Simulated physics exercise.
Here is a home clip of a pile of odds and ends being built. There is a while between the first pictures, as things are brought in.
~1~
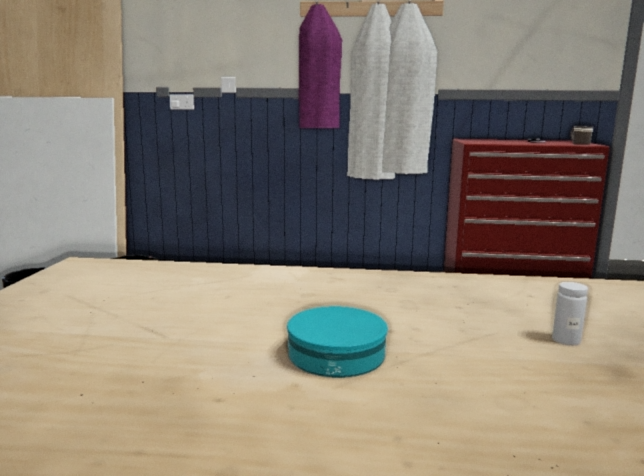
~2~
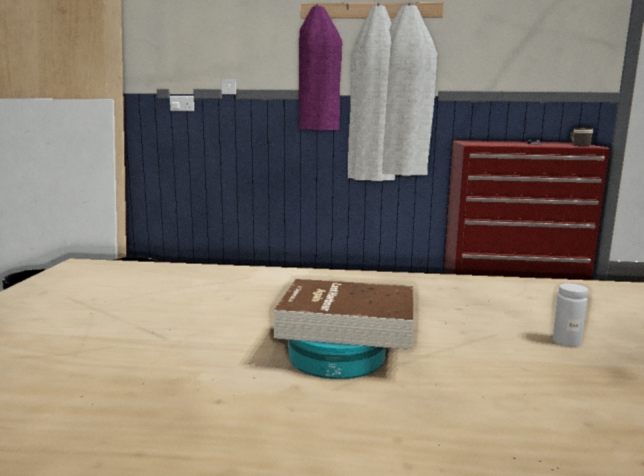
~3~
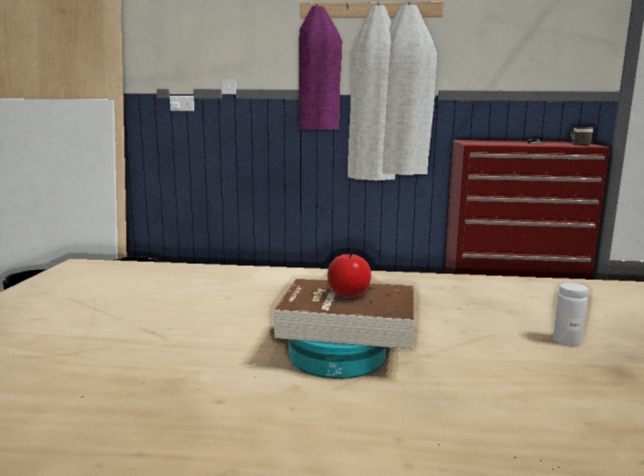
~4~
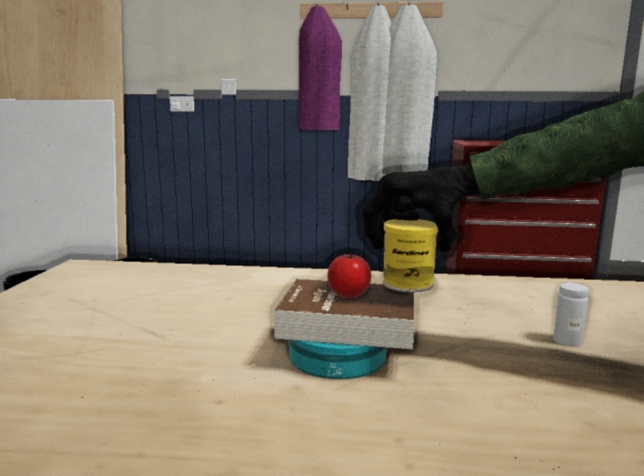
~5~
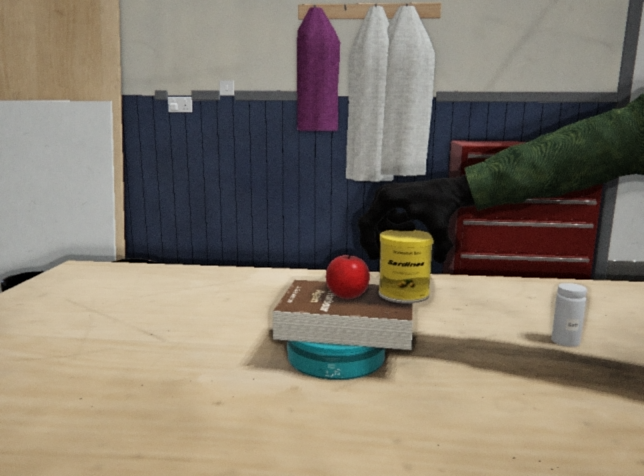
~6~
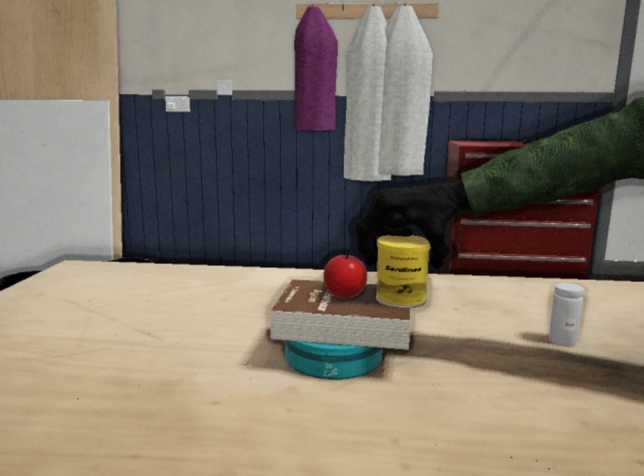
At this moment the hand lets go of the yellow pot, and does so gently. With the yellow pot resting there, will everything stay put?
It stays intact.
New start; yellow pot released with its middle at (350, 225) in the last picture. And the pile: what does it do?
What happens next is that it tips over.
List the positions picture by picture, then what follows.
In the first picture, the last thing is not in view yet.
In the second picture, the last thing is not in view yet; white shaker (570, 315).
In the third picture, the last thing is not in view yet; red apple (349, 276).
The fourth picture shows still above its spot; yellow pot (409, 254); white shaker (571, 314).
The fifth picture shows still above its spot; yellow pot (405, 265); red apple (348, 277).
The sixth picture shows in place under the hand; yellow pot (402, 270); white shaker (566, 314).
Then, 0.20 s past the last view, nothing moves.
Then, 0.50 s past the last view, yellow pot resting near (402, 271).
Finally, all 5 still in place. Final places as the last picture's camera would see them, yellow pot near (402, 271). The pile holds.
